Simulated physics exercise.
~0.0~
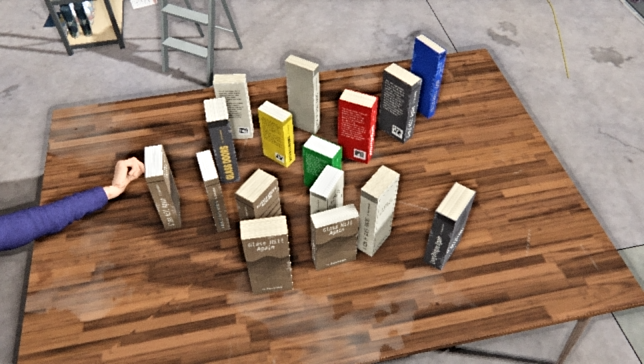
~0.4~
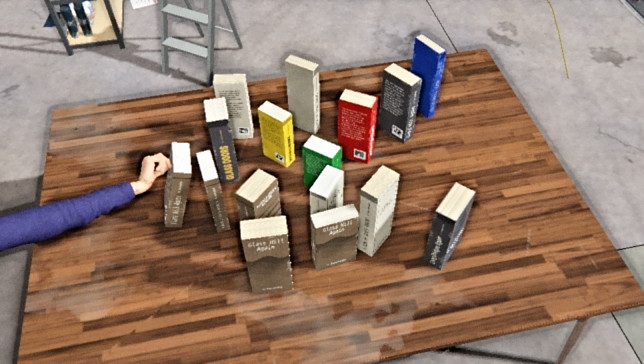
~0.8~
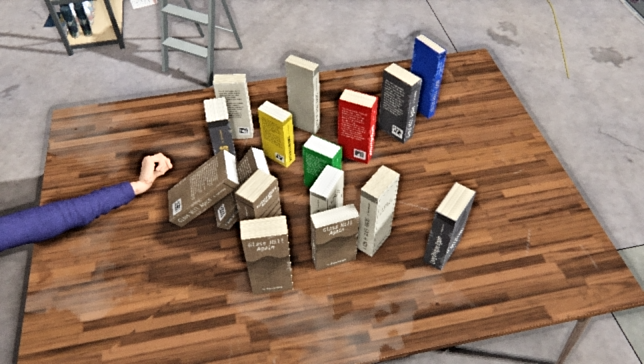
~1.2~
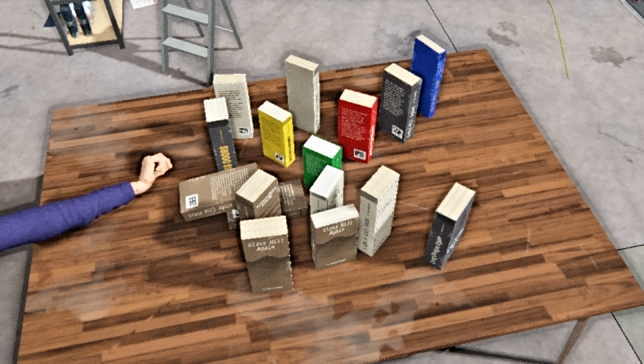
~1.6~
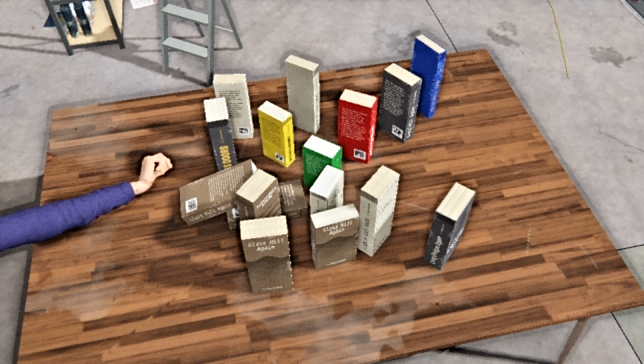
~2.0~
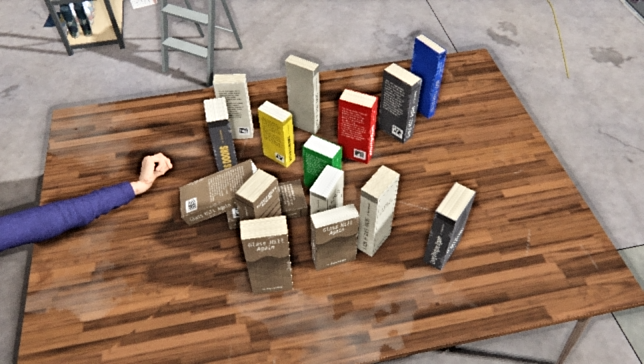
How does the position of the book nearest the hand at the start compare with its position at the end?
At the start it stands upright on the table, and by the end it is lying on its side.
